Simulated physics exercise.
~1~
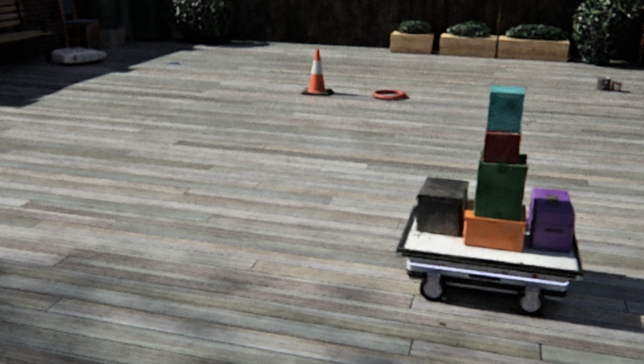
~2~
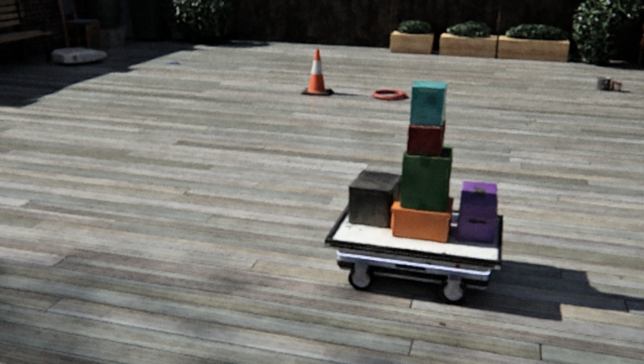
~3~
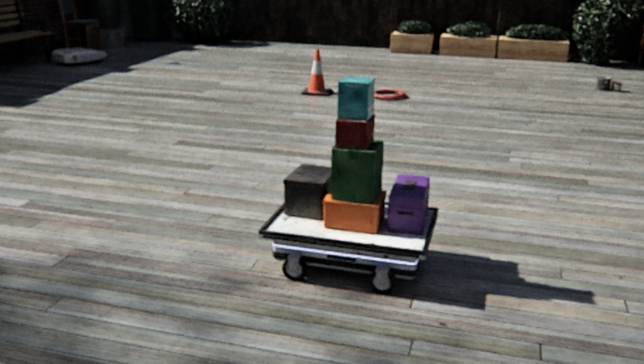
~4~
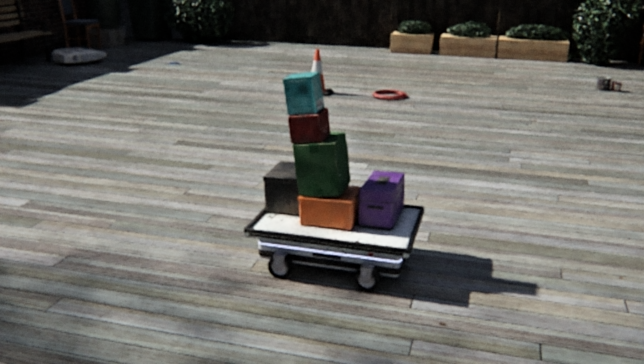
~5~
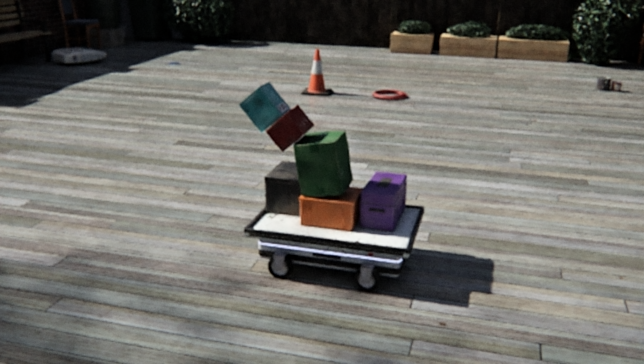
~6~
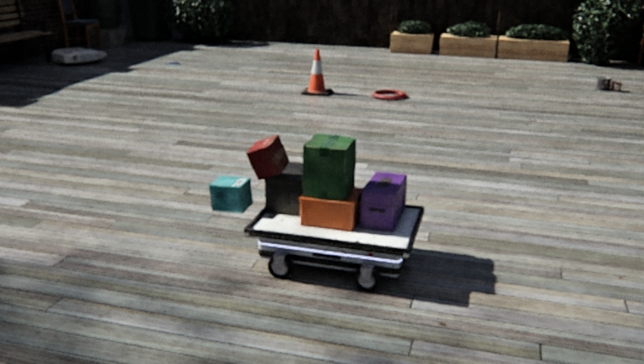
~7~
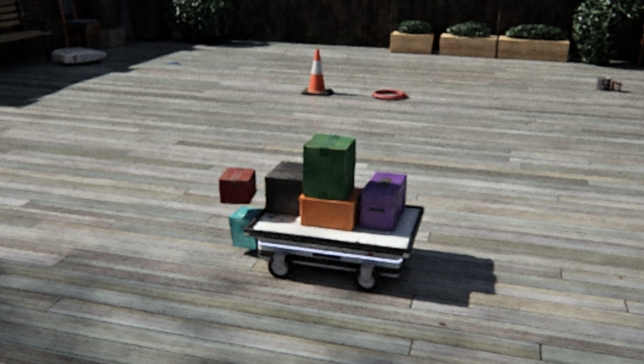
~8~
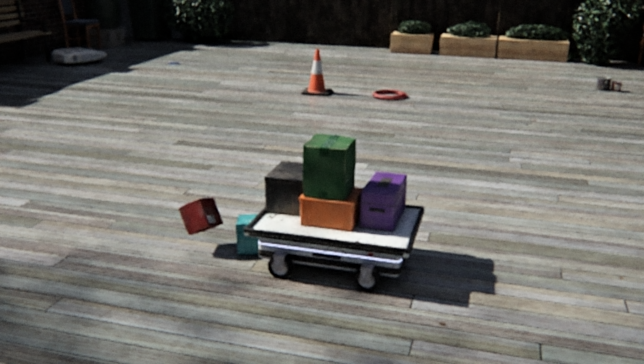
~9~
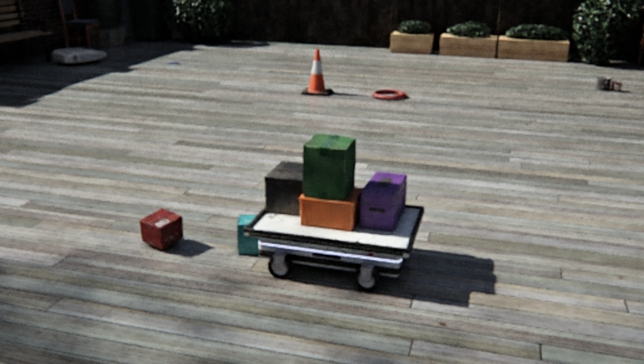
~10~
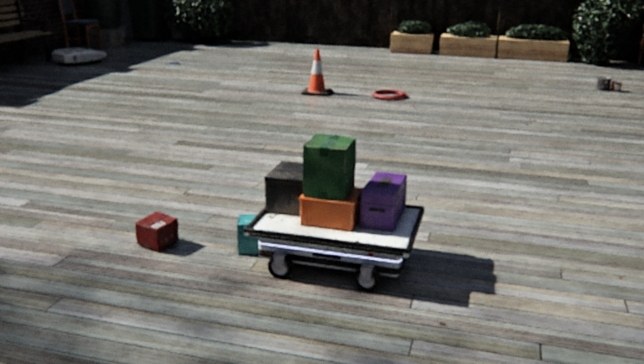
A flat white cart rolls leftward across a sunlit wooden deck, seen from a still, slightly raised viewpoint, with an orange traffic cone, a red ring and planters behind. It carries a black box at the left, an orange one in the middle and a purple one at the right, with green, red and turquoise boxes stacked above the orange. As the cart stops, the stack leans left. The turquoise and red boxes tumble off the left side, while the green one rocks back upright. Both fallen boxes end on the deck, turquoise beside the cart and red farther left.
